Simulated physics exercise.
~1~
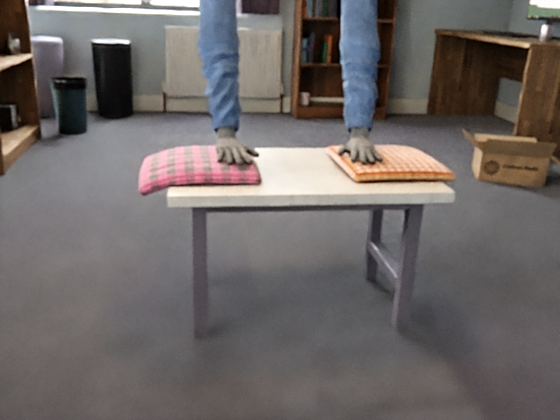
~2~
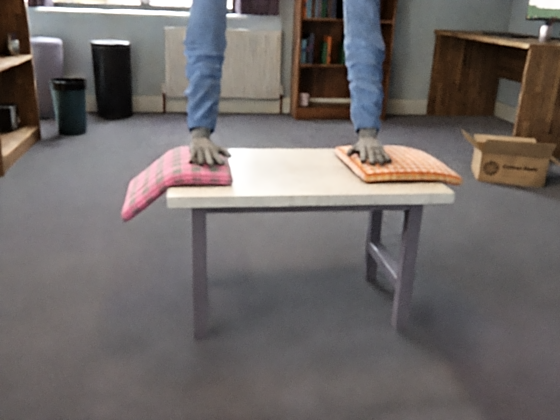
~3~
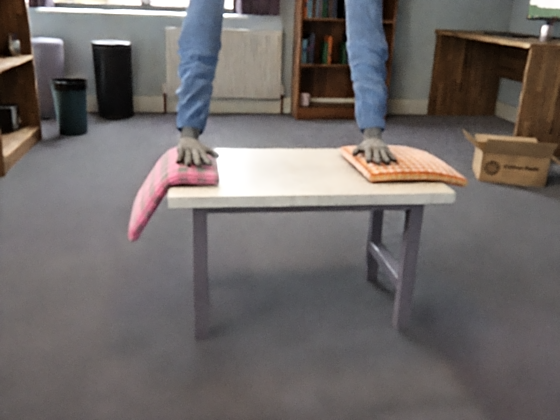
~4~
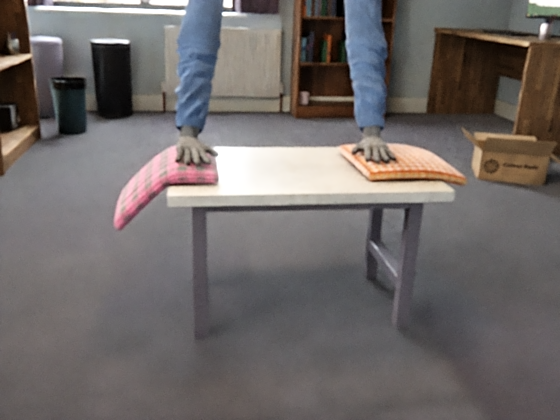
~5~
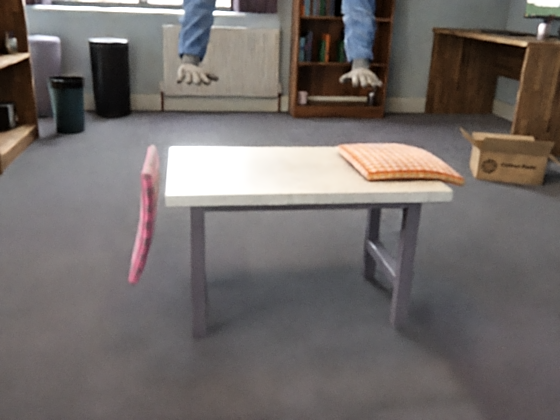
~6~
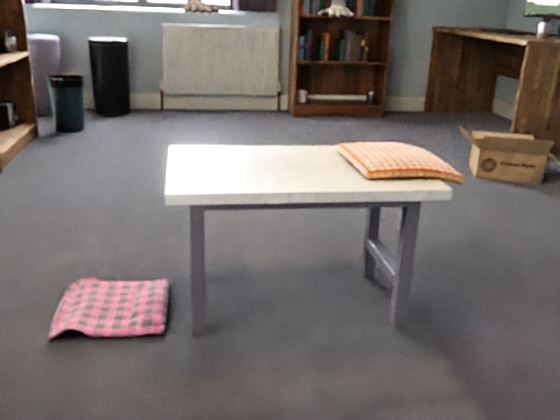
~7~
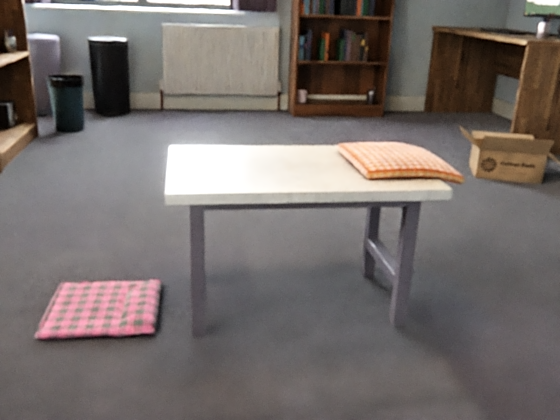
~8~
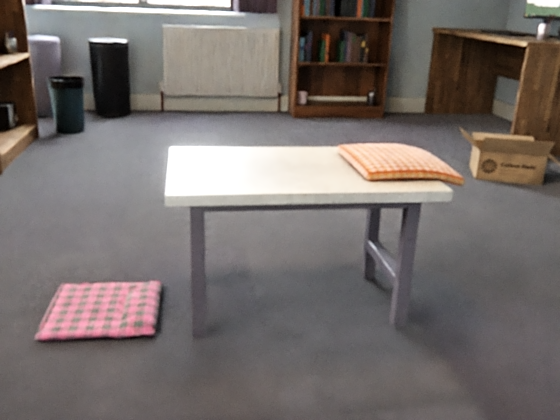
Hands sliding two checked pads apart on a low table, the pink one dropping off the left end, the orange one staying.
